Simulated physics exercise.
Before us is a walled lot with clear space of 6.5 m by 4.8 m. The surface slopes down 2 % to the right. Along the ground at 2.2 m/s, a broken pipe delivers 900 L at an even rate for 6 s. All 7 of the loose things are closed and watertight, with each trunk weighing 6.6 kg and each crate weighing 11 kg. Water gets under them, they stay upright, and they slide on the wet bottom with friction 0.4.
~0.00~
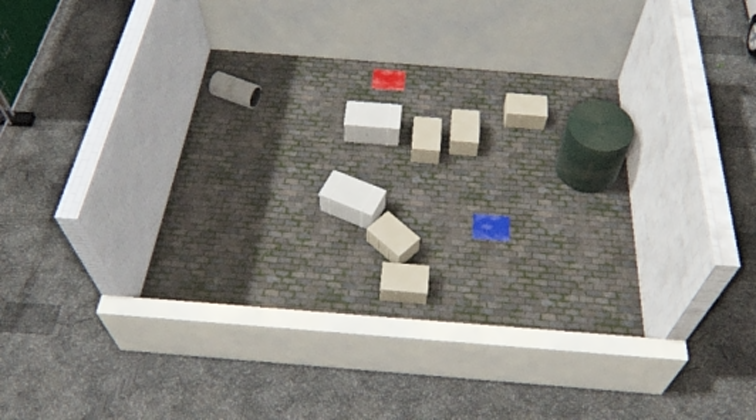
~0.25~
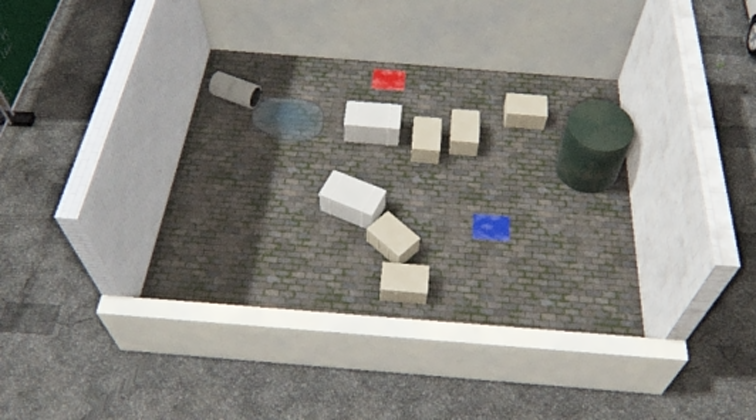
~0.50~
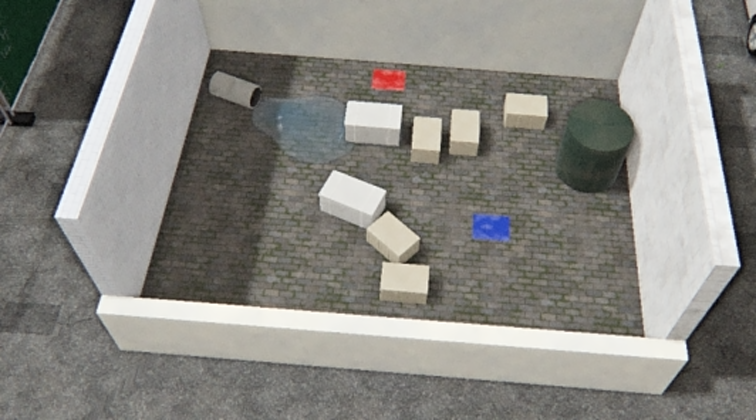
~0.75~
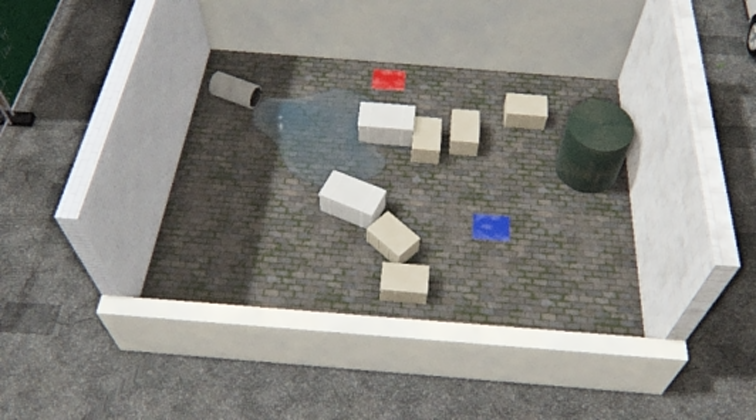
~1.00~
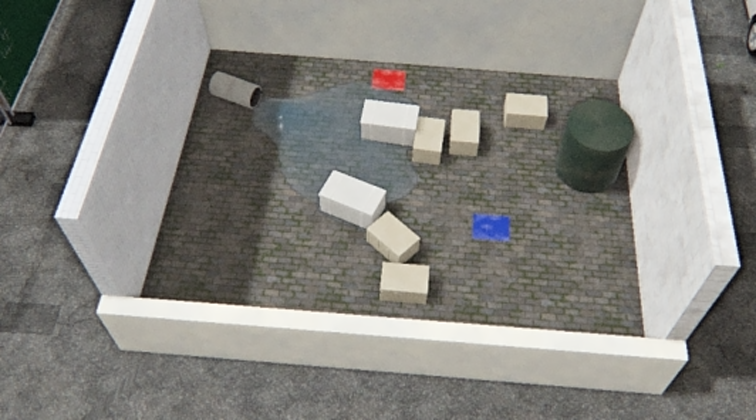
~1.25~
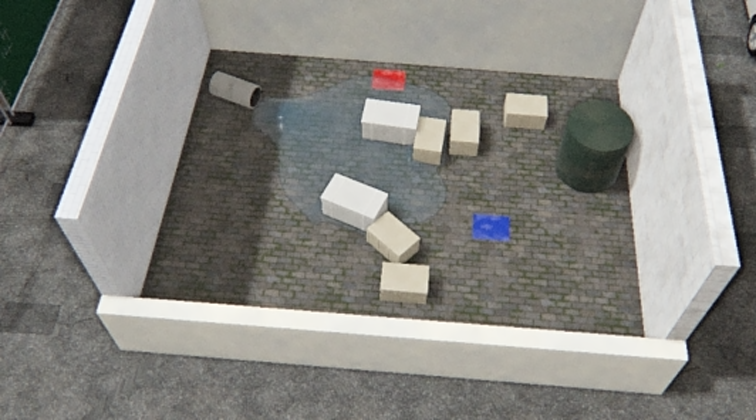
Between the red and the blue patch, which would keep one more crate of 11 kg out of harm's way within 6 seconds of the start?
The red patch would.
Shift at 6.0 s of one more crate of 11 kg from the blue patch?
Close to 200 centimetres, I'd reckon.
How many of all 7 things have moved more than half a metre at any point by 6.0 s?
6.
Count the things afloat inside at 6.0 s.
The number is 5.
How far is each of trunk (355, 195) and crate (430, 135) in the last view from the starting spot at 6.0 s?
In that order: 150 cm, 300 cm.
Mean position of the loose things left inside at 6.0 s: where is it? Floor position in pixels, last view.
The centre sits near (500, 197).
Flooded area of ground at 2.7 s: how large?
That flooded area is roughly 15 m2.
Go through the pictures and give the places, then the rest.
A trunk at (373, 115) rests on the ground; a trunk at (352, 192) rests on the ground; the red patch at (386, 80); the blue patch at (487, 227); 0.0 m2 under water; 0 of 7 have shifted, in the first frame.
A trunk at (373, 115) rests on the ground; a trunk at (352, 192) rests on the ground; the red patch at (386, 80); the blue patch at (487, 227); 0.7 m2 under water; 0 of 7 have shifted, in the second frame.
A trunk at (373, 115) rests on the ground; a trunk at (352, 192) rests on the ground; the red patch at (386, 80); the blue patch at (487, 227); water covers 1.4 m2; 0 of 7 have shifted, in the third frame.
A trunk at (386, 116), on the bottom, 20 cm from its start; a trunk at (352, 192) rests on the ground; the red patch at (386, 80); the blue patch at (487, 227); water covers 2.6 m2; 1 of 7 have shifted, in the fourth frame.
A trunk at (390, 114), on the bottom, 25 cm from its start; a trunk at (352, 192) rests on the ground; the red patch at (386, 80); the blue patch at (487, 227); water covers 4.0 m2; 1 of 7 have shifted, in the fifth frame.
A trunk at (391, 114), afloat, 26 cm from its start; a trunk at (354, 196), on the bottom, 6 cm from its start; the red patch at (386, 80); the blue patch at (487, 227); 5.5 m2 under water; 2 of 7 have shifted, in the sixth frame.
After 1.8 s on red it would be 0 cm off in 2 cm of water; on blue it would be 0 cm off in 1 cm of water.
After 2.7 s on red it would be 0 cm off in 2 cm of water; on blue it would be 46 cm off in 3 cm of water.
After 4.2 s on red it would be 0 cm off in 3 cm of water; on blue it would be 165 cm off in 3 cm of water.
After 6.0 s on red it would be 0 cm off in 3 cm of water; on blue it would be 205 cm off in 11 cm of water.
